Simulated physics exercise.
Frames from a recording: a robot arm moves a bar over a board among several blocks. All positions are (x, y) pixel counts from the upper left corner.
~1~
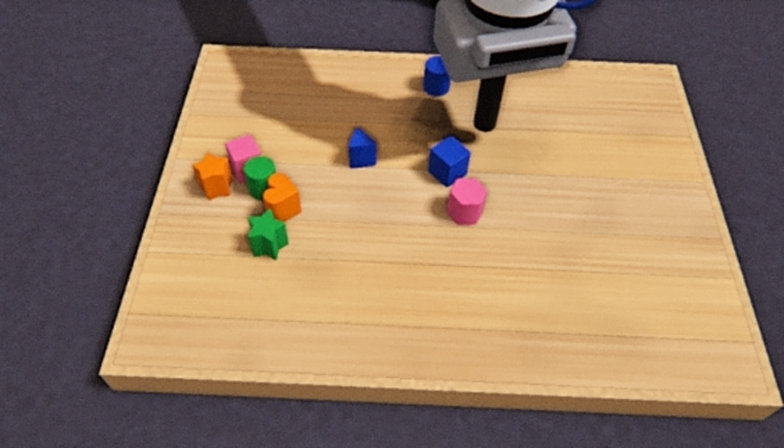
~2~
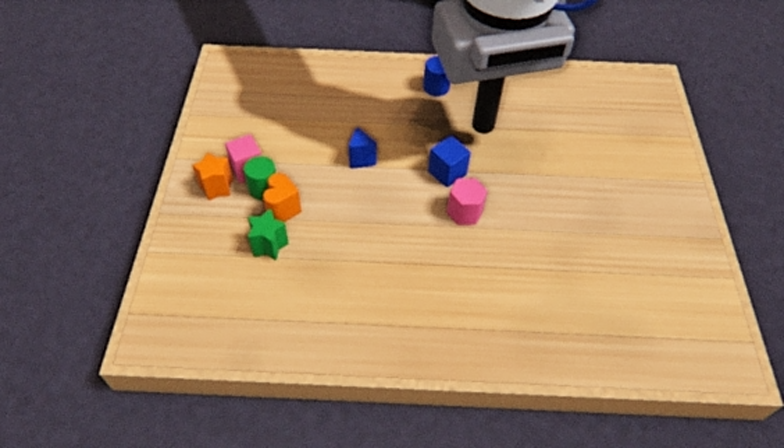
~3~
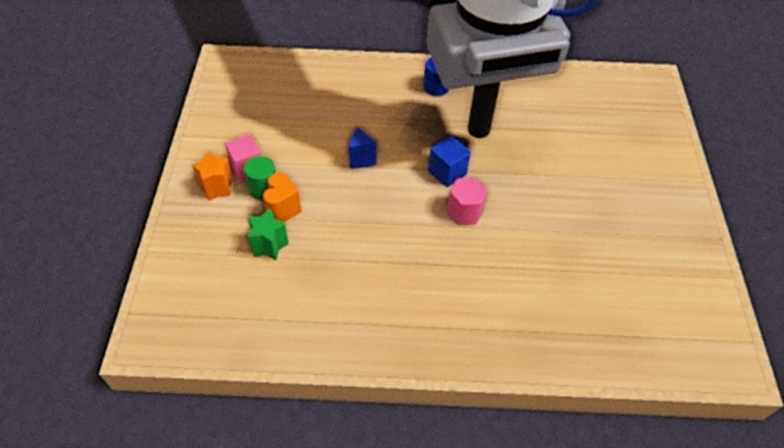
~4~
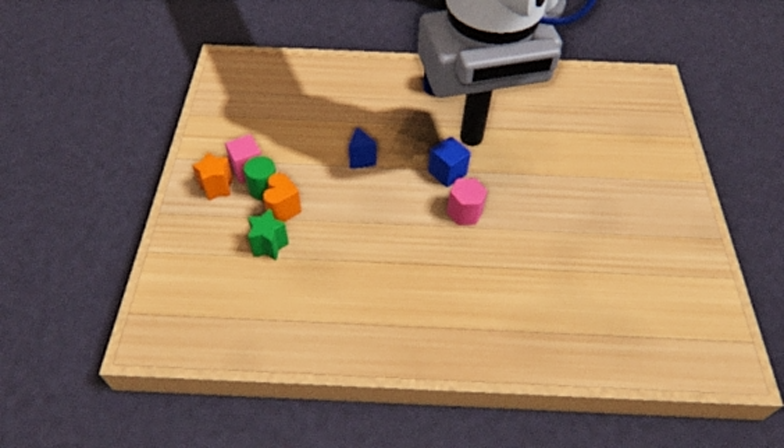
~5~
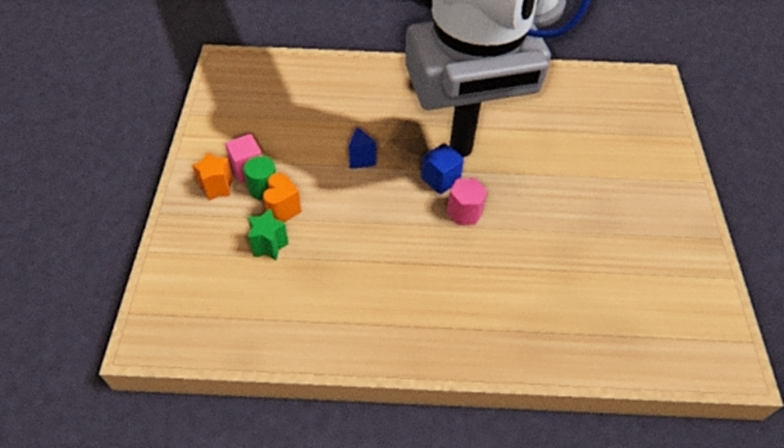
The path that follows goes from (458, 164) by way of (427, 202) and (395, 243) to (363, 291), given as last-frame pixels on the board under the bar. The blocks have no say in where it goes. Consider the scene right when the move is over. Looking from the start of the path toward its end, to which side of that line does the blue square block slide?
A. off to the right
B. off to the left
Answer: A.
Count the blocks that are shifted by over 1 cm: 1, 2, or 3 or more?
Going by the path, one of them shifts by more than about 1 cm.
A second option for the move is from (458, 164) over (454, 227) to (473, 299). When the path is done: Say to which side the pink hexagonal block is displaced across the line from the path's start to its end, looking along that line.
It moves over to the left.
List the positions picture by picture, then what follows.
Lower end of the bar at (484, 125), tops of blocks, blue square block at (451, 150), pink hexagonal block at (469, 190), in the first picture.
Bar at (483, 127), blocks as before, in the second picture.
Bar at (479, 131), blocks as before, in the third picture.
Bar at (471, 139), blocks as before, in the fourth picture.
Bar at (461, 150), blue square block at (444, 157), pink hexagonal block at (469, 190), in the fifth picture.
The first path, step by step. One third of the way, bar at (428, 189); blue square block at (407, 195).
Two thirds of the way, bar at (395, 230); blue square block at (367, 235), turned 30° clockwise.
At the end, bar at (363, 279); blue square block at (336, 257), turned 70° clockwise; pink hexagonal block not moved.
